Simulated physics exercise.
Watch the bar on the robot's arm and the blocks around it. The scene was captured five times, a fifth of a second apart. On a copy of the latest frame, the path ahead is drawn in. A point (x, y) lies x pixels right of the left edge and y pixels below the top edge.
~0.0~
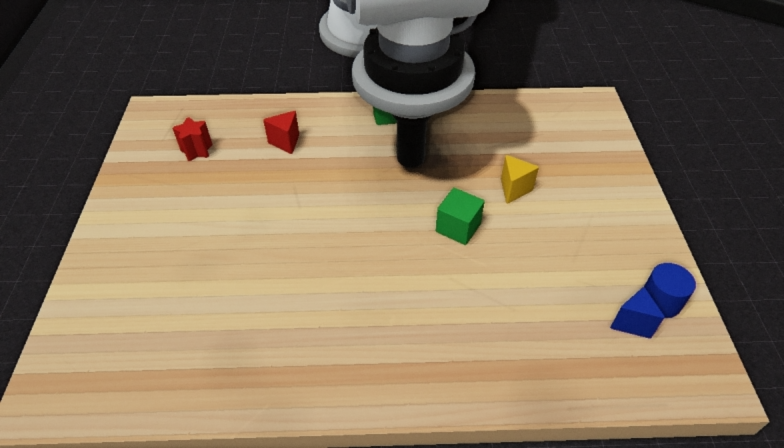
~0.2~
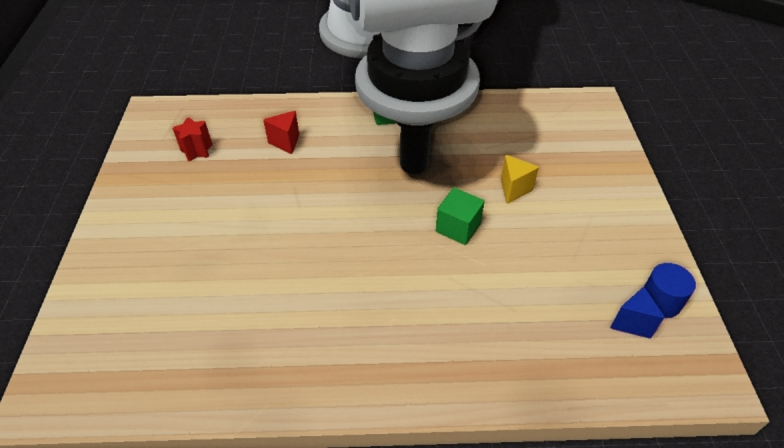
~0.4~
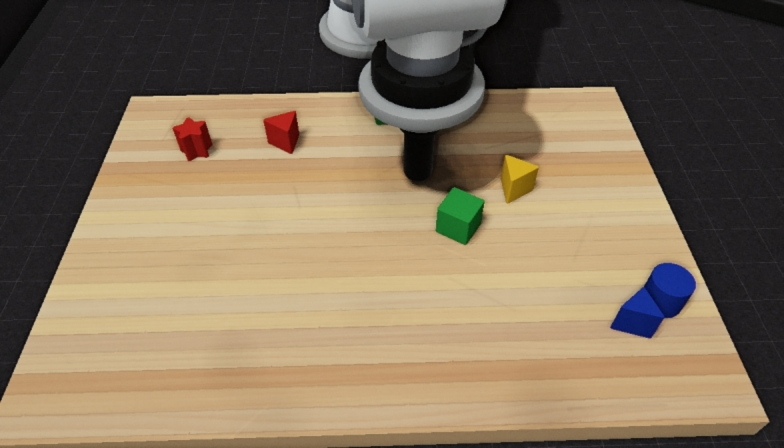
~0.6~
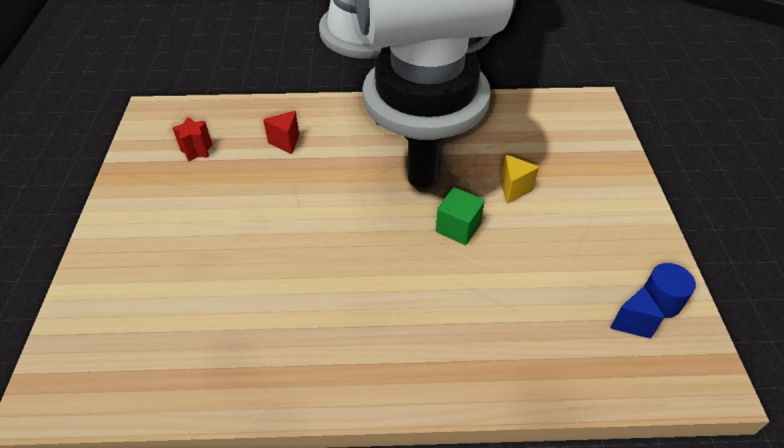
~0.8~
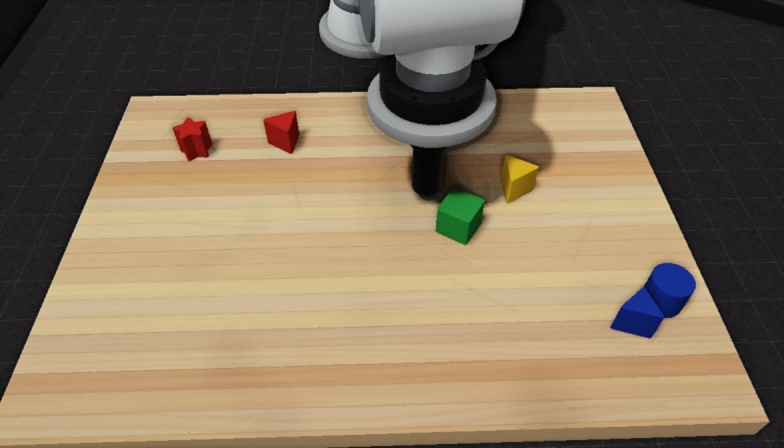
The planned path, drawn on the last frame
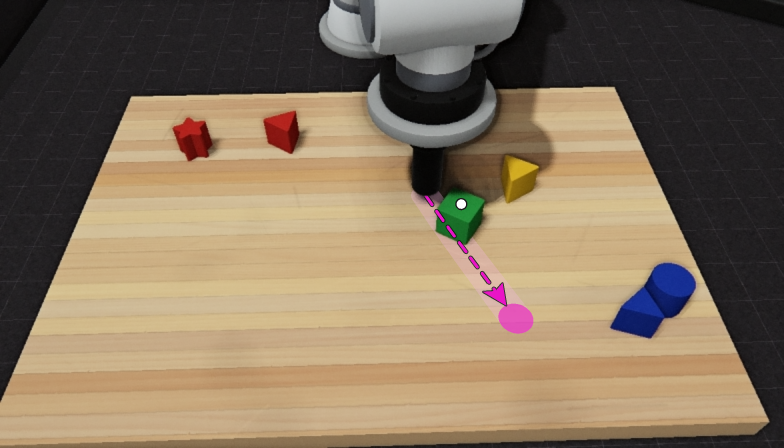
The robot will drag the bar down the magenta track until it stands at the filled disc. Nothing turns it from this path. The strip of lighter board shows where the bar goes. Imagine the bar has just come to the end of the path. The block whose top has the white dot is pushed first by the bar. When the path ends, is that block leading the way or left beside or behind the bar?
It falls back or aside.
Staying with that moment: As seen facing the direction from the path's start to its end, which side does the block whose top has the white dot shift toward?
That block drifts left.
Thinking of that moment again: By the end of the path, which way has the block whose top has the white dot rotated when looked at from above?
Rotates counter-clockwise.
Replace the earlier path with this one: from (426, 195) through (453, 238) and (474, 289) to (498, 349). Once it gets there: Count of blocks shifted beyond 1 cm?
My best guess is that a single block moves over 1 cm.
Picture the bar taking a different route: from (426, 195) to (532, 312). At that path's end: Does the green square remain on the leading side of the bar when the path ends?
Yes.
Path on the board, straight from (426, 195) to (516, 318); the dot is on the green square.
What follows on the original path. One third of the way, bar (453, 224); green square (483, 228).
Two thirds of the way, bar (484, 266); green square (524, 264), turned 25° anticlockwise.
At the end, bar (518, 311); green square (551, 279), turned 55° anticlockwise; yellow three-sided block in place.
